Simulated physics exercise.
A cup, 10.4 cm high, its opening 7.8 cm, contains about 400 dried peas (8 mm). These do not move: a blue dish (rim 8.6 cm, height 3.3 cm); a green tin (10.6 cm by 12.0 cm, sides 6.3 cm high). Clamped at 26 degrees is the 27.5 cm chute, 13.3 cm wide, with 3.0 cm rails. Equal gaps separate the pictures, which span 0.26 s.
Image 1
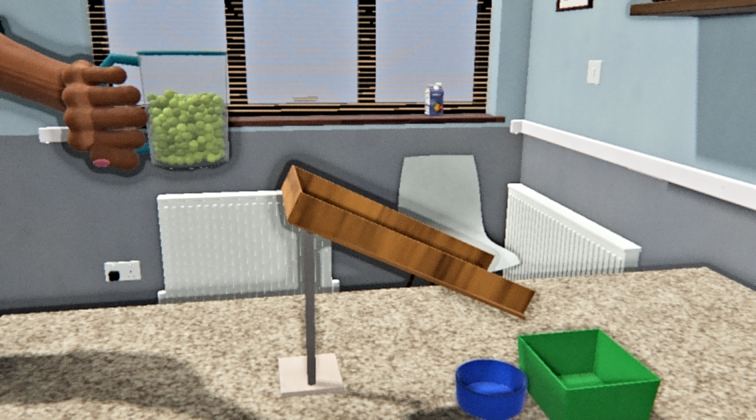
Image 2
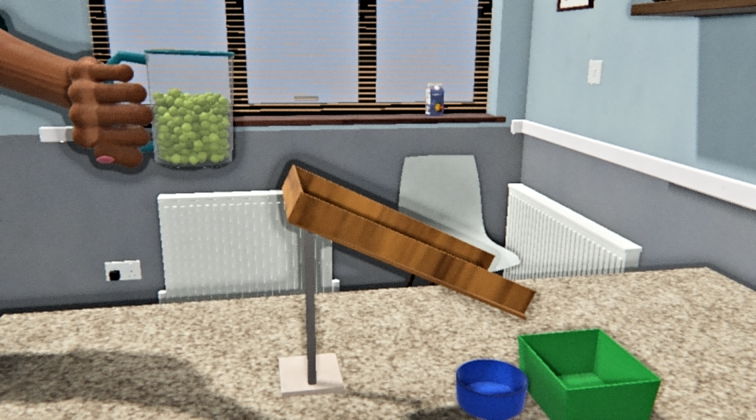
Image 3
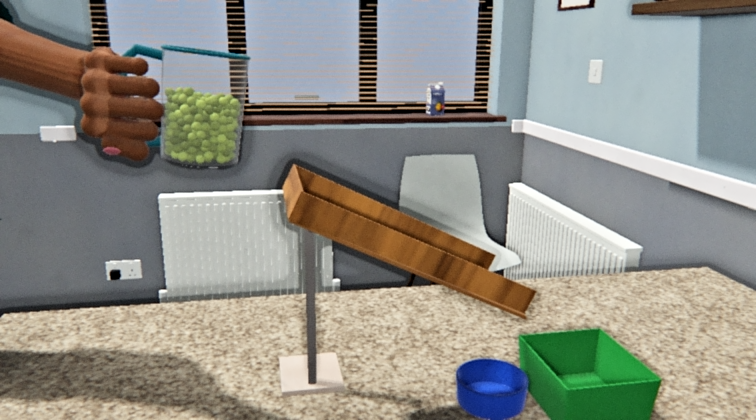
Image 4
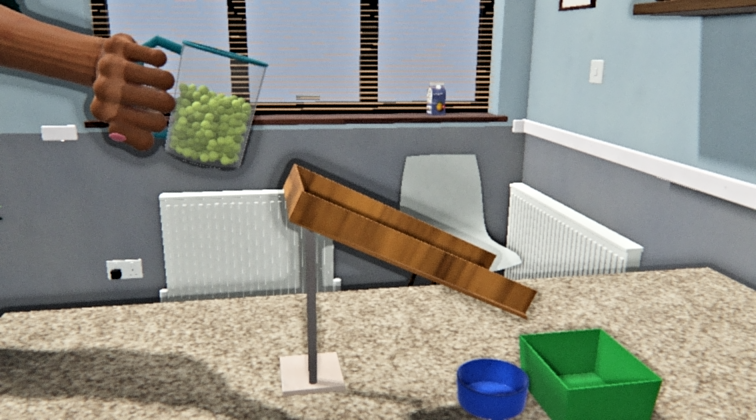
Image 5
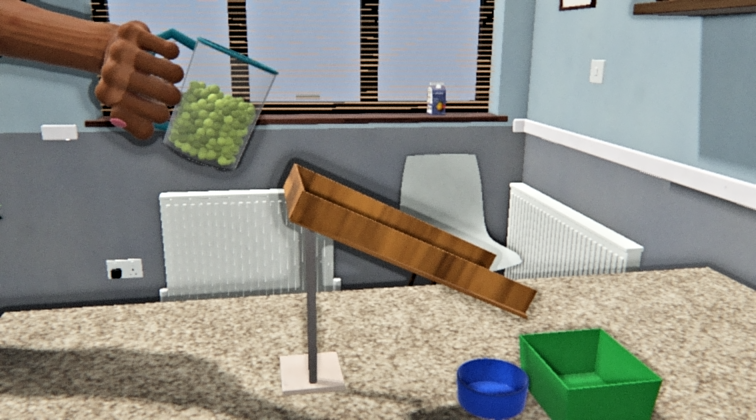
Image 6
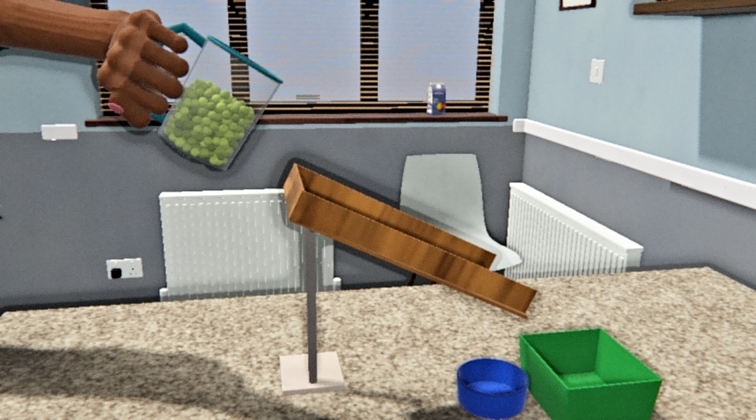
At first, a hand holds a clear cup of green peas upright at the upper left, near a sloping wooden chute on a stand, with a blue dish and green tin below. The hand shifts the cup slightly right, then tilts it steadily rightward, the peas still inside.
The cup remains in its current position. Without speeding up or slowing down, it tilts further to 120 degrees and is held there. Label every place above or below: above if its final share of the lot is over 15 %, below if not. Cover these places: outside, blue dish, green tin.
Outside everything: Above, blue dish: Below, green tin: Below.
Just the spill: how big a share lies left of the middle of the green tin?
About 100 per cent.
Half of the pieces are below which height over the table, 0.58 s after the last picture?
Around 34 cm.
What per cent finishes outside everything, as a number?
95 per cent, roughly.
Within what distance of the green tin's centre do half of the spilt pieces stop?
Some 48 cm from the centre.
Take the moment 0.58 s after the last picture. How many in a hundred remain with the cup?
Load remaining: Approx. 70 %.
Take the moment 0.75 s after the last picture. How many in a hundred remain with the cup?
Estimated remainder: 20 %.
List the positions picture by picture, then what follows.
In the first picture, cup at (184, 71); tilt 0 degrees; moved 0.0 cm; lip at (225, 53); top of the load at (174, 96); blue dish at (491, 377); green tin at (585, 356).
In the second picture, cup at (191, 71); tilt 2 degrees; moved 0.4 cm; lip at (232, 54); top of the load at (157, 96).
In the third picture, cup at (205, 71); tilt 7 degrees; moved 1.4 cm; low side right; lip at (248, 58); top of the load at (170, 93).
In the fourth picture, cup at (222, 72); tilt 15 degrees; moved 2.4 cm; low side right; lip at (266, 65); top of the load at (204, 90).
In the fifth picture, cup at (232, 73); tilt 24 degrees; moved 2.8 cm; low side right; lip at (277, 73); top of the load at (197, 89).
In the sixth picture, cup at (237, 76); tilt 32 degrees; moved 2.8 cm; low side right; lip at (281, 82); top of the load at (203, 87); blue dish at (492, 376); green tin at (586, 356).
Then, 0.22 s after the last picture, tilt 68 degrees; cup 100 %; middle of all pieces near (203, 114).
Then, 0.41 s after the last picture, tilt 99 degrees; cup 100 %; middle of all pieces near (209, 115).
Then, 0.58 s after the last picture, tilt 120 degrees; cup 70 %, slope 30 %; middle of all pieces near (234, 148).
Then, 0.75 s after the last picture, tilt 120 degrees; cup 20 %, slope 55 %, outside 10 %, in the air 15 %; middle of all pieces near (256, 250).
In the end, green tin 5 %, cup 0 %, blue dish 0 %, slope 0 %, outside 95 %.
